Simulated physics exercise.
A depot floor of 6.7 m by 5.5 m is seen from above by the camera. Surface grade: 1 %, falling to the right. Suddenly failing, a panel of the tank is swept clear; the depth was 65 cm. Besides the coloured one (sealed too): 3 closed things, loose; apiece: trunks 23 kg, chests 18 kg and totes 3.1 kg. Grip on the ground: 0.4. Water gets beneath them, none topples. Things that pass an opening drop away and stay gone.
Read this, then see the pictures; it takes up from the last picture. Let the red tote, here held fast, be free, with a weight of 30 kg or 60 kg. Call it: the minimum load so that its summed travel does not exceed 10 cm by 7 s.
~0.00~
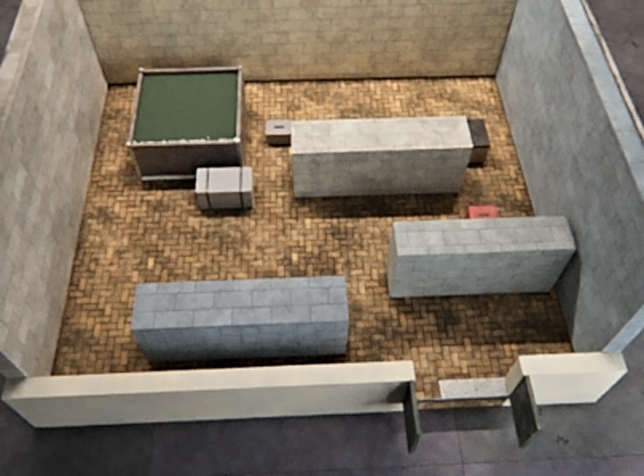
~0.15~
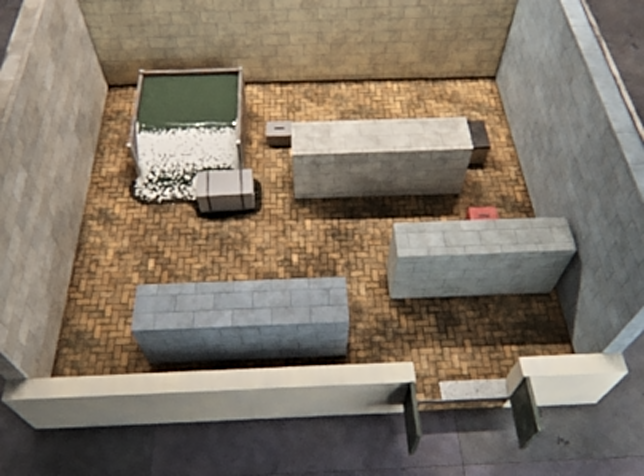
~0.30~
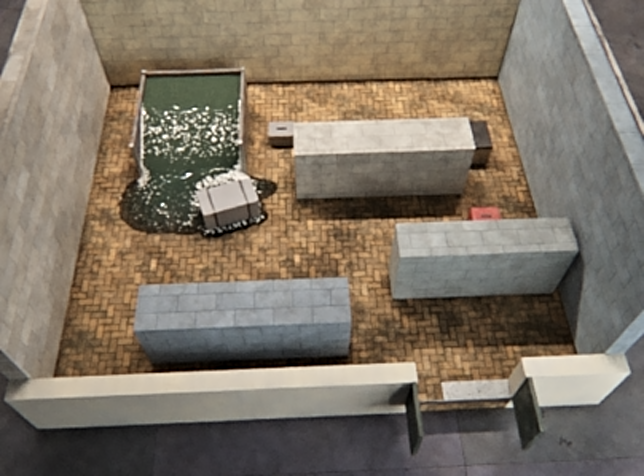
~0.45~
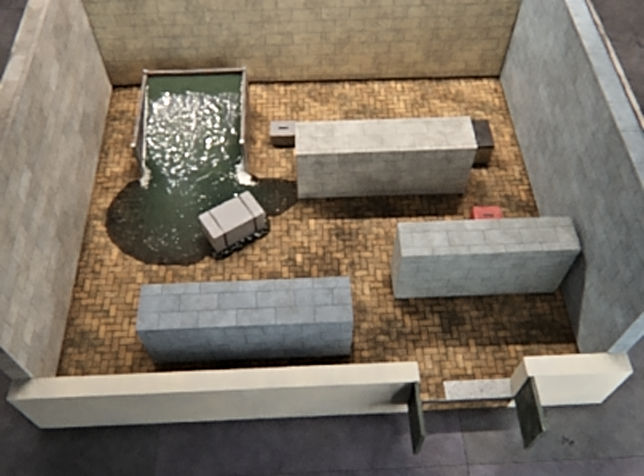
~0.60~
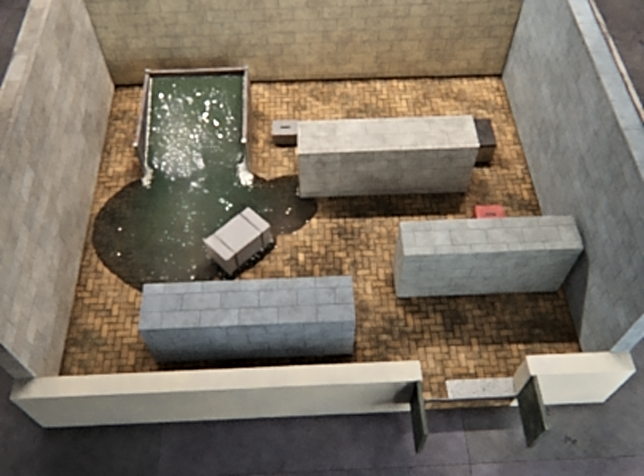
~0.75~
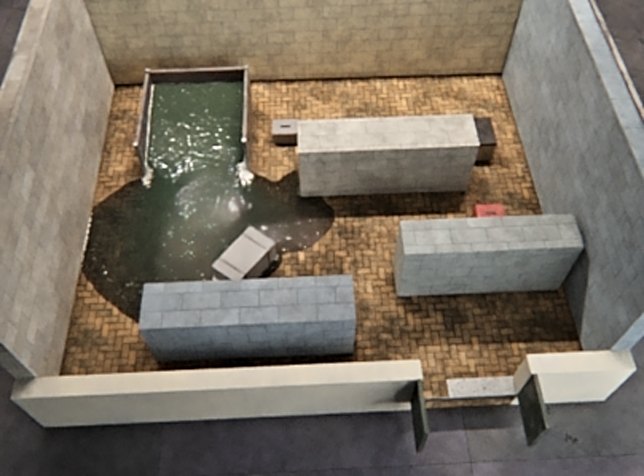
Minimum: The lighter one.
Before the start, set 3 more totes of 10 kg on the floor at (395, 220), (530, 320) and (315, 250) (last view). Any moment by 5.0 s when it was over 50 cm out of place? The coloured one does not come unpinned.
Order kept: Too far; not that far; too far.
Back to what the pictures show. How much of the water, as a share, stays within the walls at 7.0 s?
Somewhere near 92 percent, give or take.
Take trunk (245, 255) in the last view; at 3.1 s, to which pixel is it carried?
Somewhere near (365, 233) in the last view.
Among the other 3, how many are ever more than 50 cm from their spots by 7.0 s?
The tally stands at 1.
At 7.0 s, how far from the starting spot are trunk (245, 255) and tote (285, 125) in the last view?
In order: 350 cm and 20 cm.
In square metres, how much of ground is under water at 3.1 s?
I'd estimate close to 20 m2.
After 1.4 s the red tote would be 0 cm from its start with 30 kg and 0 cm from its start with 60 kg; 0 cm of water round it then.
After 3.1 s the red tote would be 0 cm from its start with 30 kg and 0 cm from its start with 60 kg; 1 cm of water round it then.
After 4.9 s the red tote would be 0 cm from its start with 30 kg and 0 cm from its start with 60 kg; 4 cm of water round it then.
After 7.0 s the red tote would be 2 cm from its start with 30 kg and 0 cm from its start with 60 kg; 7 cm of water round it then.
